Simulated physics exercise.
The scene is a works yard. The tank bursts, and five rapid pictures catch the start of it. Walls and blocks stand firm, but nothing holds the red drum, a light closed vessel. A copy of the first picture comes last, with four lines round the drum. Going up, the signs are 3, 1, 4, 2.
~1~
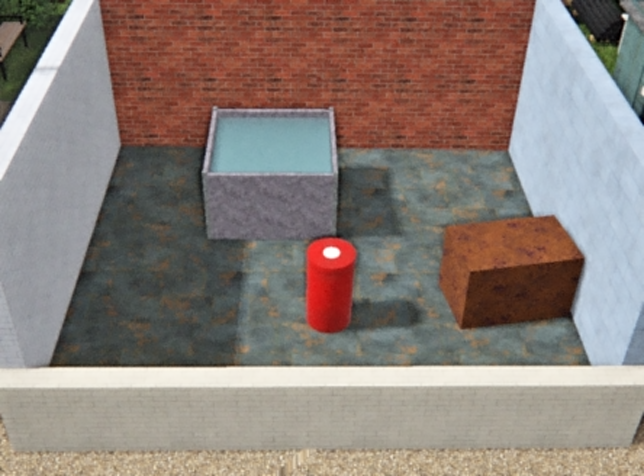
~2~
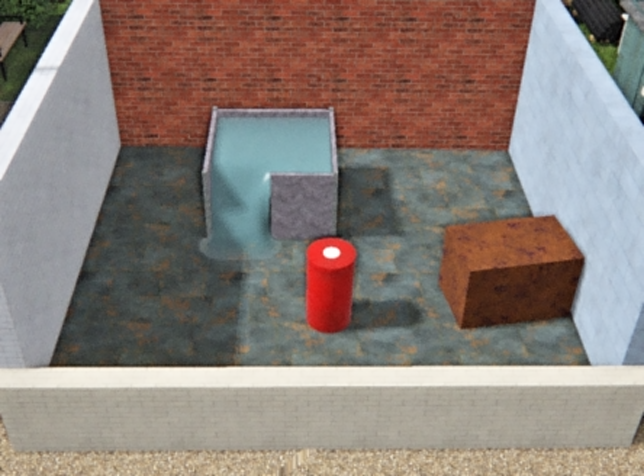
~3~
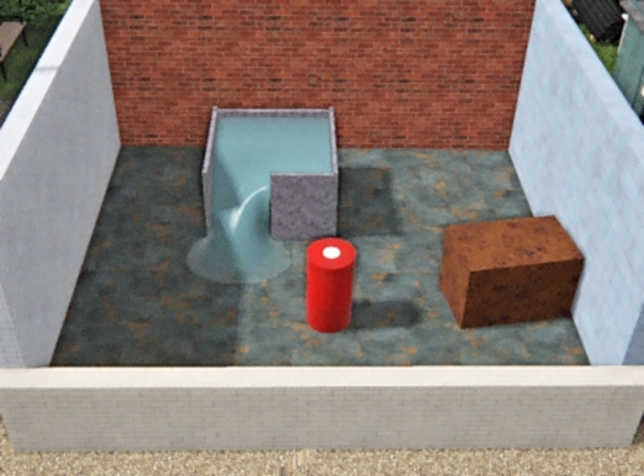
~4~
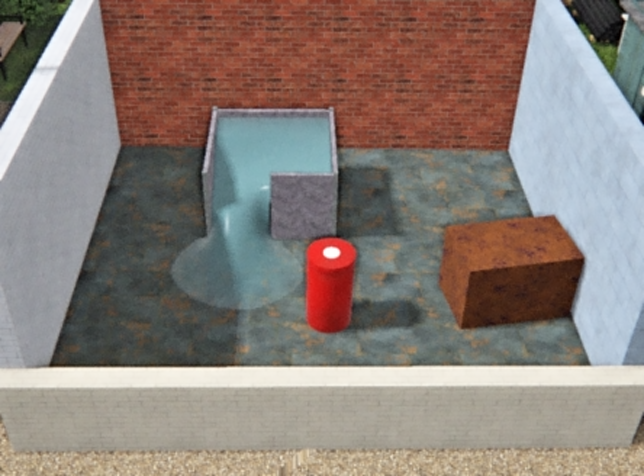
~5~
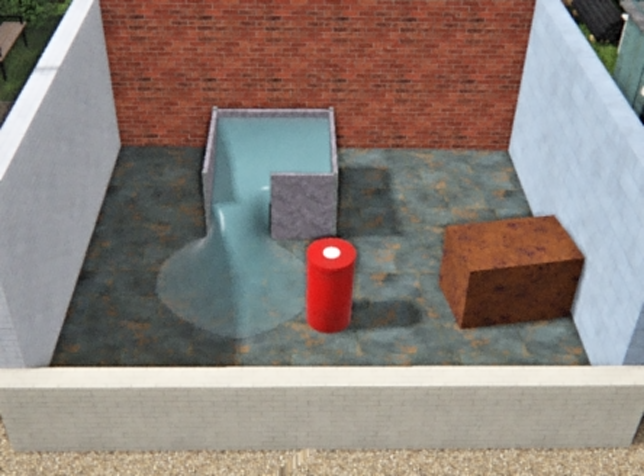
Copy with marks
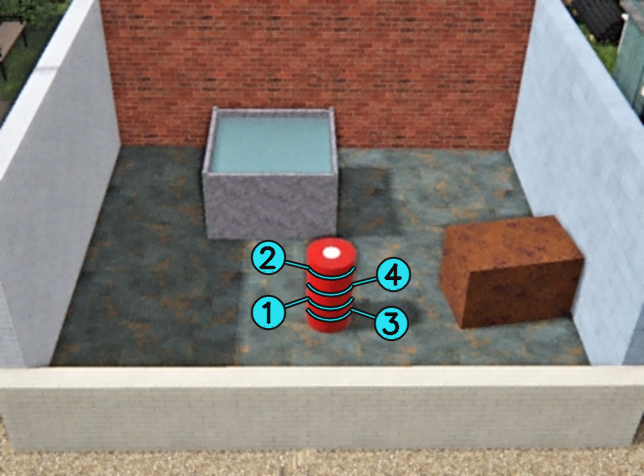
A stone tank opens at the front and water pours out, spreading across the ground.
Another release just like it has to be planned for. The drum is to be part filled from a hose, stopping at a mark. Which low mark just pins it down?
3.
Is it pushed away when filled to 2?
No, that is safe.
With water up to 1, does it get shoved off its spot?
No, not at all.
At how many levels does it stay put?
All four.
On the marked copy, 1 at (330, 308); 2 at (331, 278); 3 at (330, 320); 4 at (331, 294); from the bottom up 3, 1, 4, 2.
If 1 is chosen, it does not move.
If 2 is chosen, it does not move.
If 3 is chosen, it does not move.
If 4 is chosen, it does not move.
